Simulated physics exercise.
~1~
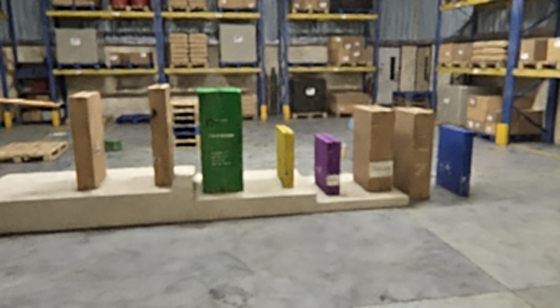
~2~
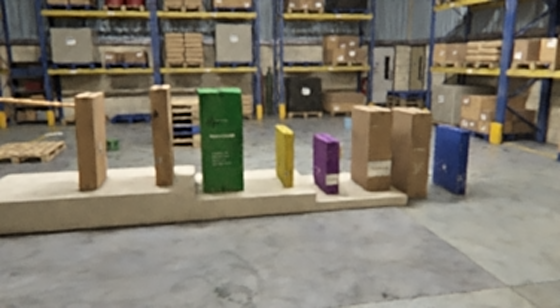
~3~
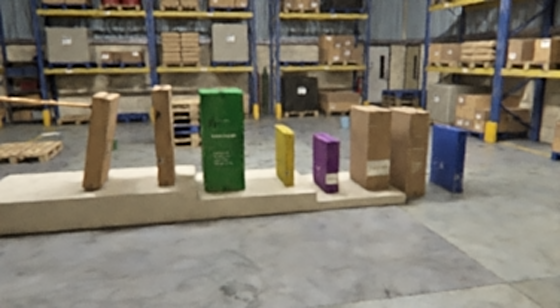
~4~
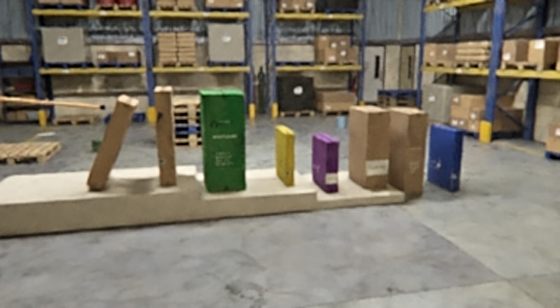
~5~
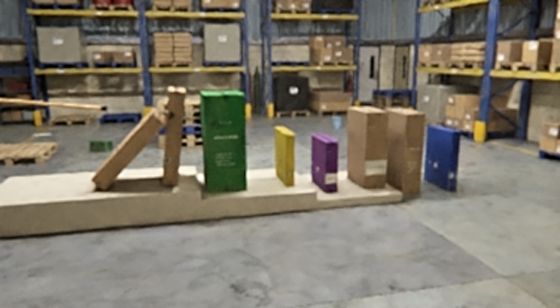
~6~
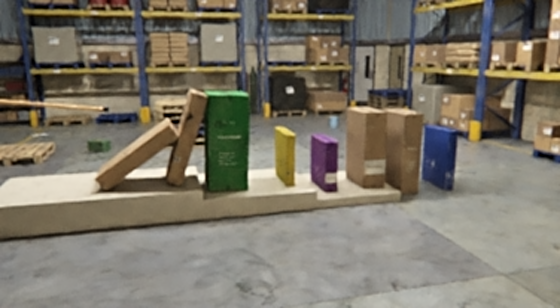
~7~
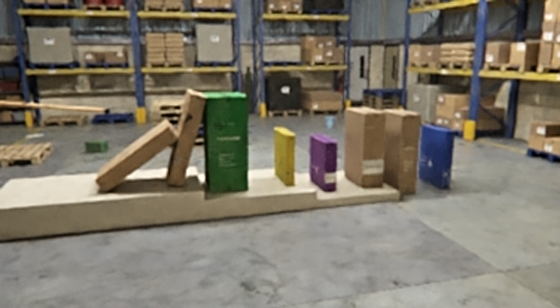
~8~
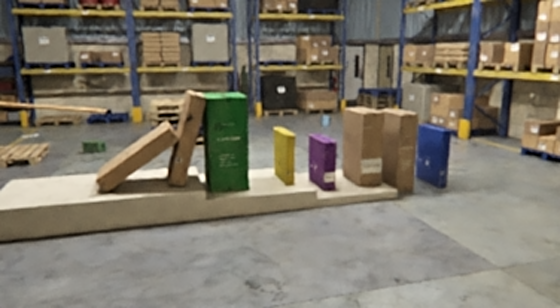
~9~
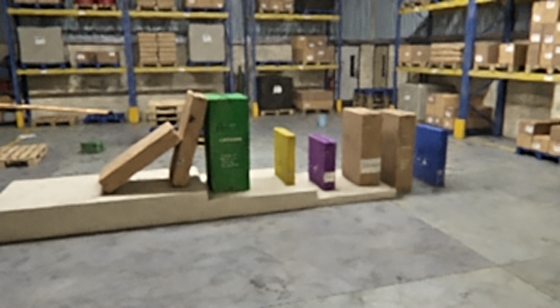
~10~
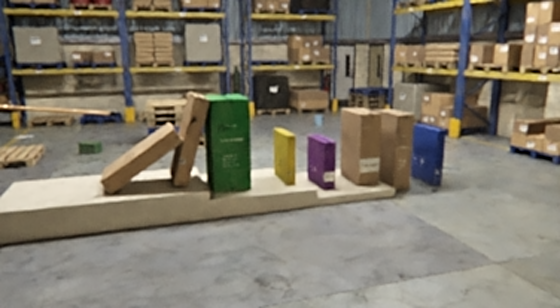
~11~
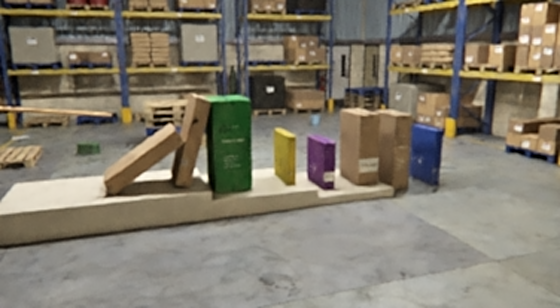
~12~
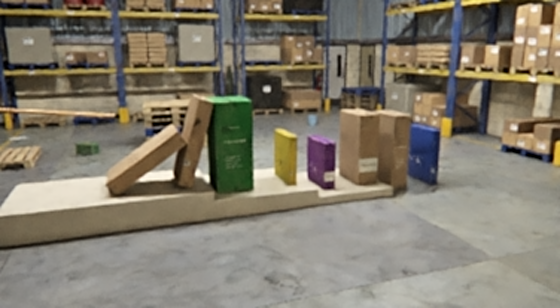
A pole at the left pushes the first of eight upright cartons, a tall brown one, on low pale steps in a warehouse with racks behind, as the view drifts slightly sideways. To its right stand another brown carton, then green, yellow and purple ones, two more brown ones and a blue one at the far right. The first carton tilts right and falls against the second brown carton. That one tips right and comes to rest leaning against the green carton, which stays upright. The first settles steeply slanted against the second, and the yellow, purple, blue and remaining brown cartons stay standing.
